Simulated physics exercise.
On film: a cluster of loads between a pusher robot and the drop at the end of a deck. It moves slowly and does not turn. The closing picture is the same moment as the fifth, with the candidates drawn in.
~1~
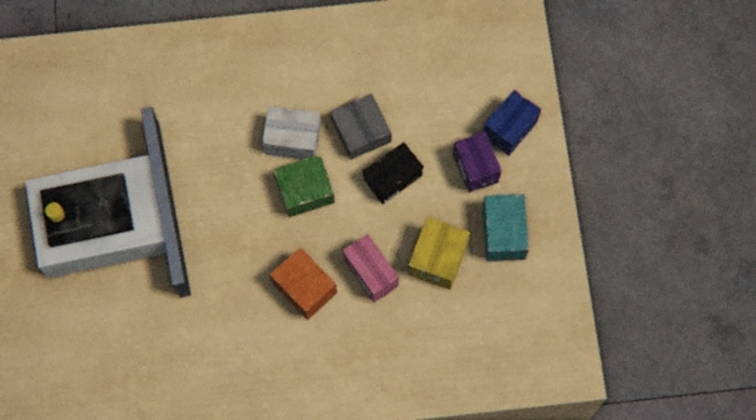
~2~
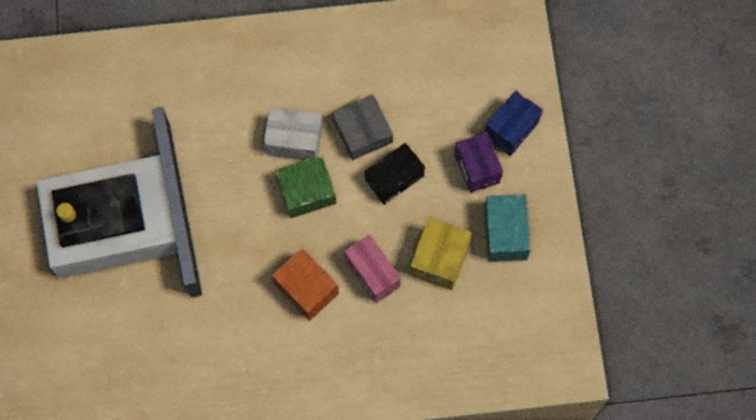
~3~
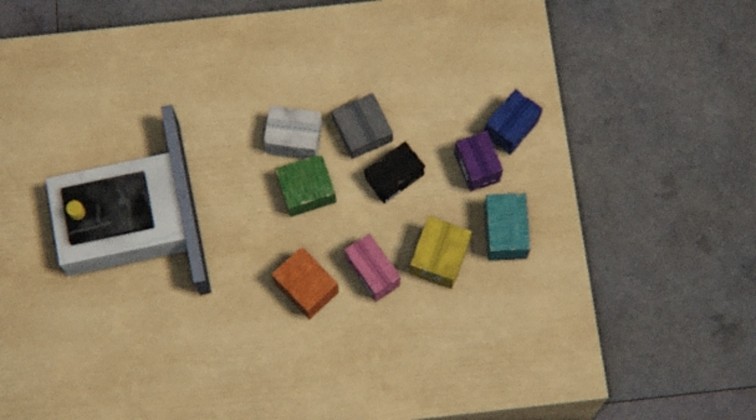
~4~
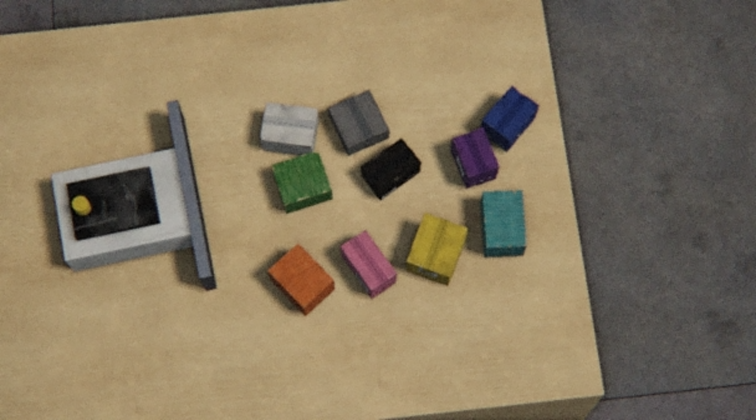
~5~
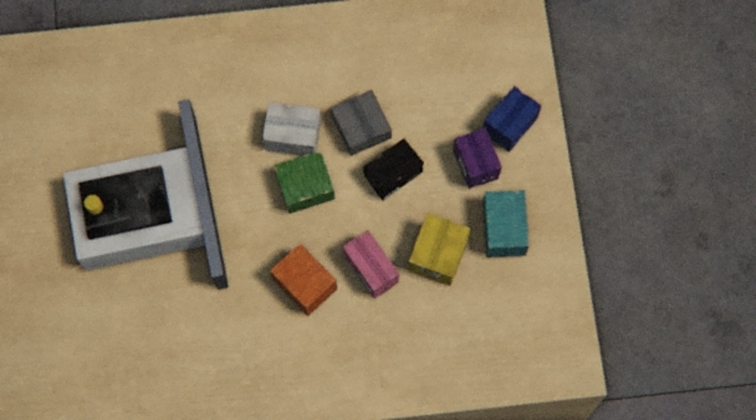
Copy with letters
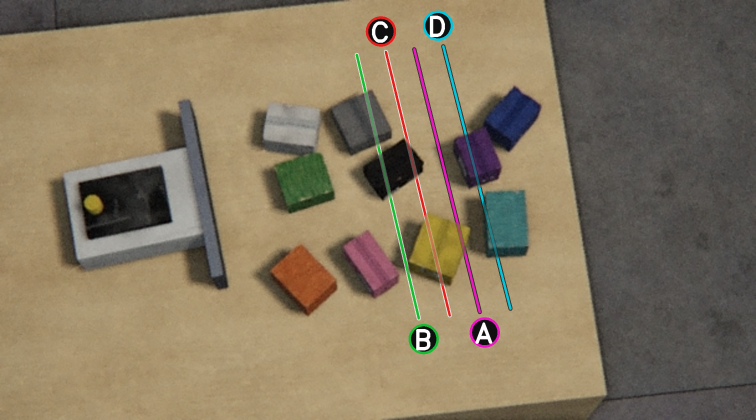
A white, box-like robot with a dark top panel, a yellow knob and a wide grey blade sits at the left of a pale wooden deck, seen from above against a grey floor. To its right lie ten scattered blocks: white, grey, green and black, orange, pink and yellow, with purple, blue and turquoise nearest the right edge. The robot creeps right without turning or touching the still blocks, while the view shifts very slightly.
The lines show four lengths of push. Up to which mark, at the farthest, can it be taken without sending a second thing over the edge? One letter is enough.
Up to line A.
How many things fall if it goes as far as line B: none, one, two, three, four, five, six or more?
By then, none.
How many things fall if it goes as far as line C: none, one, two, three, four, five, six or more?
By then, none.
On the marked copy, A at (446, 176); B at (387, 183); C at (417, 179); D at (476, 173).
Following A. Soon after the start, robot (220, 191); orange crate (336, 282); white parcel (309, 122).
Later, robot (308, 182); blue box (522, 114); turquoise crate (528, 217).
In the end, robot (374, 175); purple parcel (565, 158); blue box (550, 109); none fallen.
As for the rest, B is within the limit but short; C is within the limit but short; D drops two.
